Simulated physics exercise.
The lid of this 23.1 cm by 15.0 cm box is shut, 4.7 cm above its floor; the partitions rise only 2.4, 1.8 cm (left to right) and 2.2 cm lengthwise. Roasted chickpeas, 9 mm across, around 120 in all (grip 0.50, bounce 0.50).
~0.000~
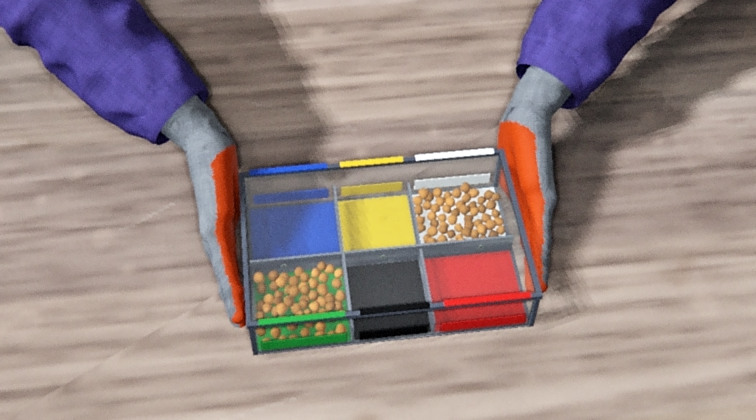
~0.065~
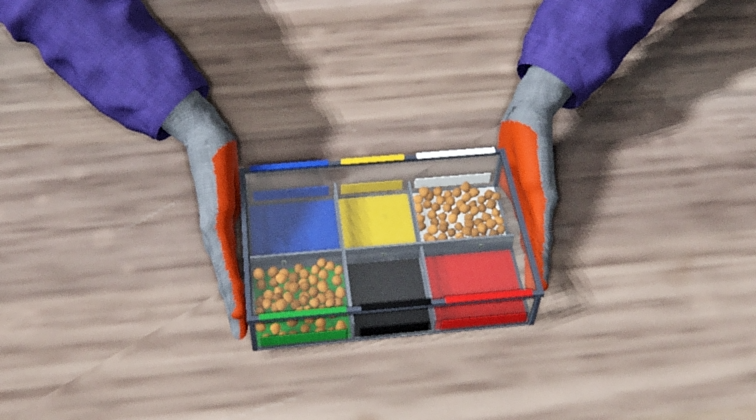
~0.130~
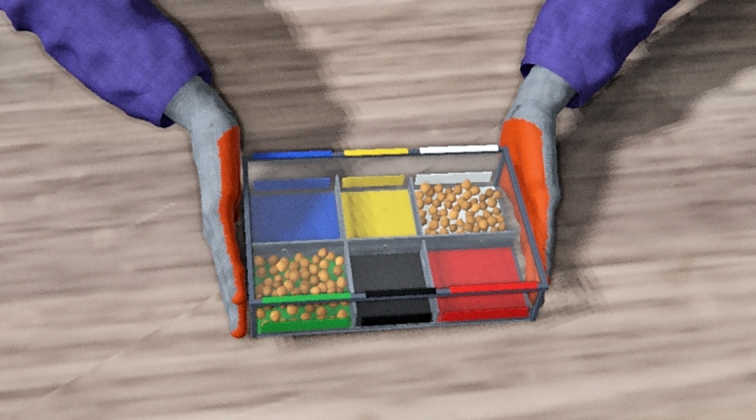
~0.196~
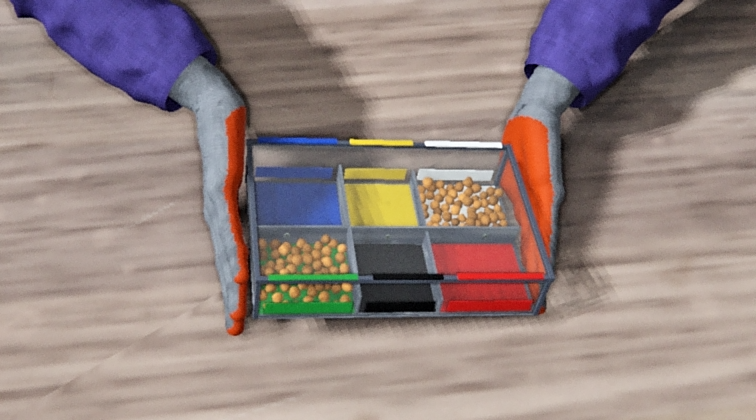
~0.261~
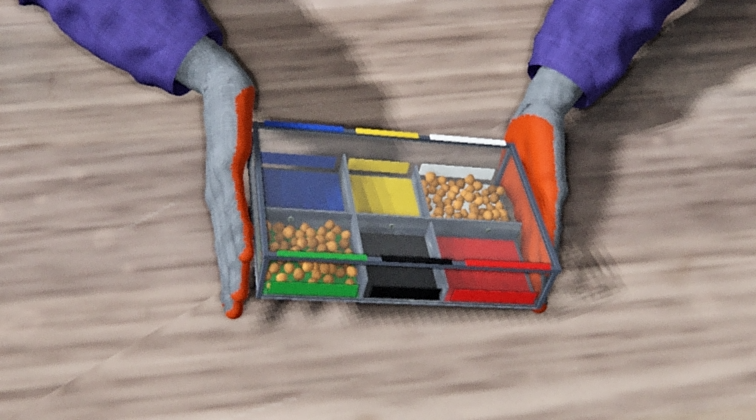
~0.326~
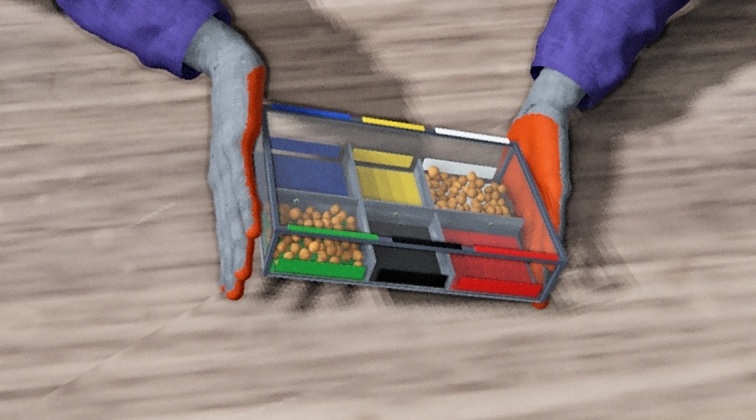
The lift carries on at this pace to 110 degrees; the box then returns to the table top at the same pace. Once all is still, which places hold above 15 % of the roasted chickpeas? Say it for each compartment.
Red compartment: Below; blue compartment: Below; green compartment: Below; yellow compartment: Below; white compartment: Above; black compartment: Below.
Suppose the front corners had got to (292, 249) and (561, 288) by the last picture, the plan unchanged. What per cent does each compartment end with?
Red 40; blue 0; green 0; yellow 0; white 60; black 0.
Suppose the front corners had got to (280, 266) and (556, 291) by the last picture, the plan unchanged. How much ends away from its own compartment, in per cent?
It would be near 55 per cent.
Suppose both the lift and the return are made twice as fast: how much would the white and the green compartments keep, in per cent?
Then: White 100, green 0.
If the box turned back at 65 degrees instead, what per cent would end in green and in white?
In that case green 45; white 50.
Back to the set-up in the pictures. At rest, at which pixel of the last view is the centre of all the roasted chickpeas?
At about (473, 204).
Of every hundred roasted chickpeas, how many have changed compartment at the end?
About 50 per cent.
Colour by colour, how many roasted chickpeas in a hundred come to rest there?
Red 0; blue 0; green 0; yellow 0; white 100; black 0.
After 1.56 s, tilt 110 degrees; green 10 %, yellow 15 %, white 70 %, black 5 %.
After 2.38 s, tilt 48 degrees; white 100 %.
After 3.21 s, tilt 0 degrees; white 100 %.
In the end, at 3.7 s, red 0 %, blue 0 %, green 0 %, yellow 0 %, white 100 %, black 0 %.
